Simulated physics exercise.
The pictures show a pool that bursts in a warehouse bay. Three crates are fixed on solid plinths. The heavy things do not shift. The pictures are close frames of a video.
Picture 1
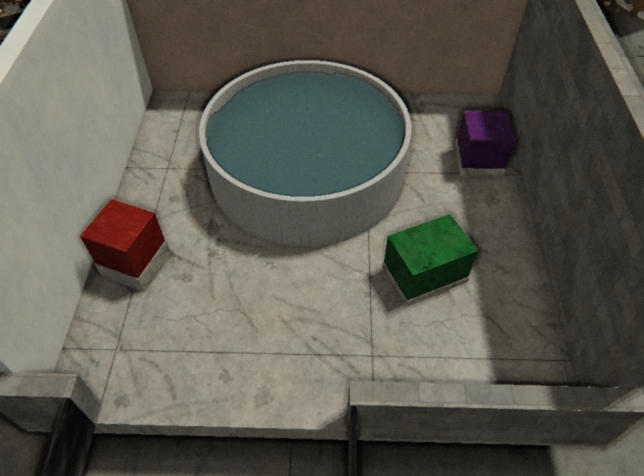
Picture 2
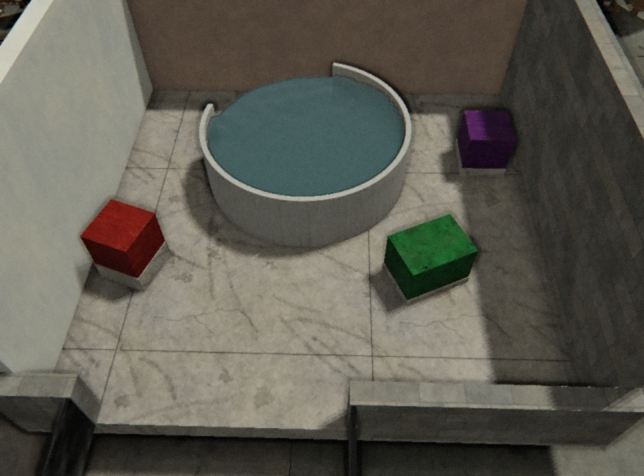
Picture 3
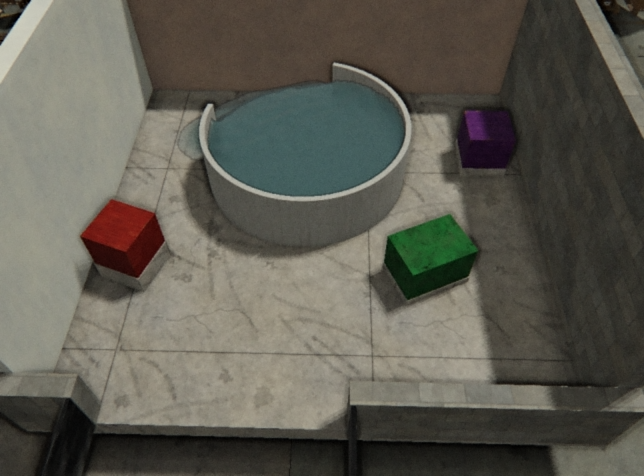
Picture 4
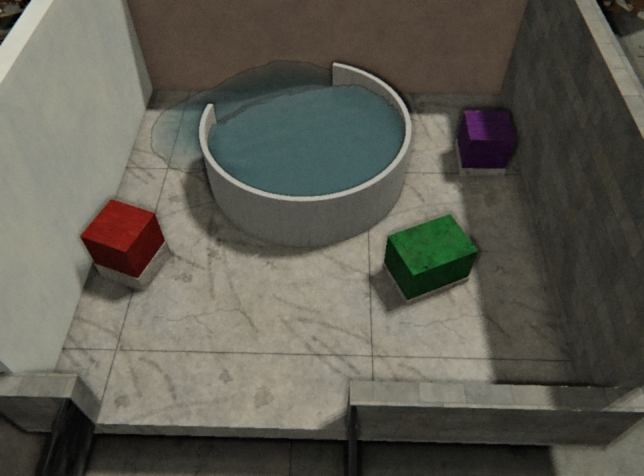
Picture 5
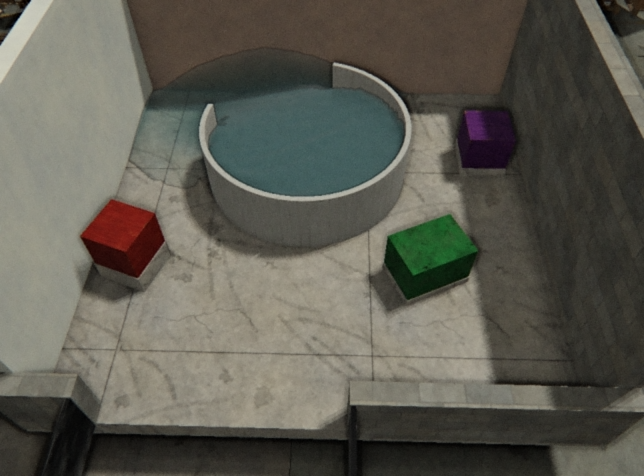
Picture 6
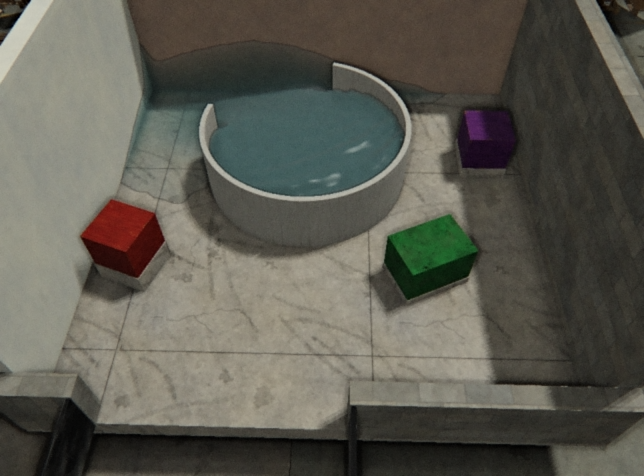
Water pouring from a gap in the far side of a round tank, spreading along the back wall behind coloured blocks.
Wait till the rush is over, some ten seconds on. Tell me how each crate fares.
In the end: The green crate gets wet; the purple crate gets wet; the red crate gets wet.
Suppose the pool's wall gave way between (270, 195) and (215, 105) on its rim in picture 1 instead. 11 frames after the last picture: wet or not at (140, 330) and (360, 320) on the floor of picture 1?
As listed: Flooded, free of water.
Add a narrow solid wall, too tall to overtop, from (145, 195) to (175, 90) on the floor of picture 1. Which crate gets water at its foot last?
The green crate.
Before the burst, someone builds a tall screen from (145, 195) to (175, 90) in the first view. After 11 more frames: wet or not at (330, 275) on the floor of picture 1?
Answer: No water.
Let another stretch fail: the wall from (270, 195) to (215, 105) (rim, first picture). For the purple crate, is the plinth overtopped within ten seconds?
My reading: The purple one takes water.
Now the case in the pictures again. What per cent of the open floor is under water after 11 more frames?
About 50 per cent.
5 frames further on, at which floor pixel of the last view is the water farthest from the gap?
I would point to (490, 99).
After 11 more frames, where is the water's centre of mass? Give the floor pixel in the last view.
I would point to (263, 152).
A moment on, water covers 30 % of the floor; the green crate not reached, the purple crate water round its plinth, the red crate not reached.
Next, water covers 50 % of the floor; the green crate not reached, the purple crate water round its plinth, the red crate water round its plinth.
Then, water covers 95 % of the floor; the green crate water round its plinth, the purple crate water round its plinth, the red crate water round its plinth.
Later, water covers 100 % of the floor; the green crate water round its plinth, the purple crate water round its plinth, the red crate water round its plinth.
In the end, water covers 100 % of the floor; the green crate was topped, the purple crate was topped, the red crate was topped.
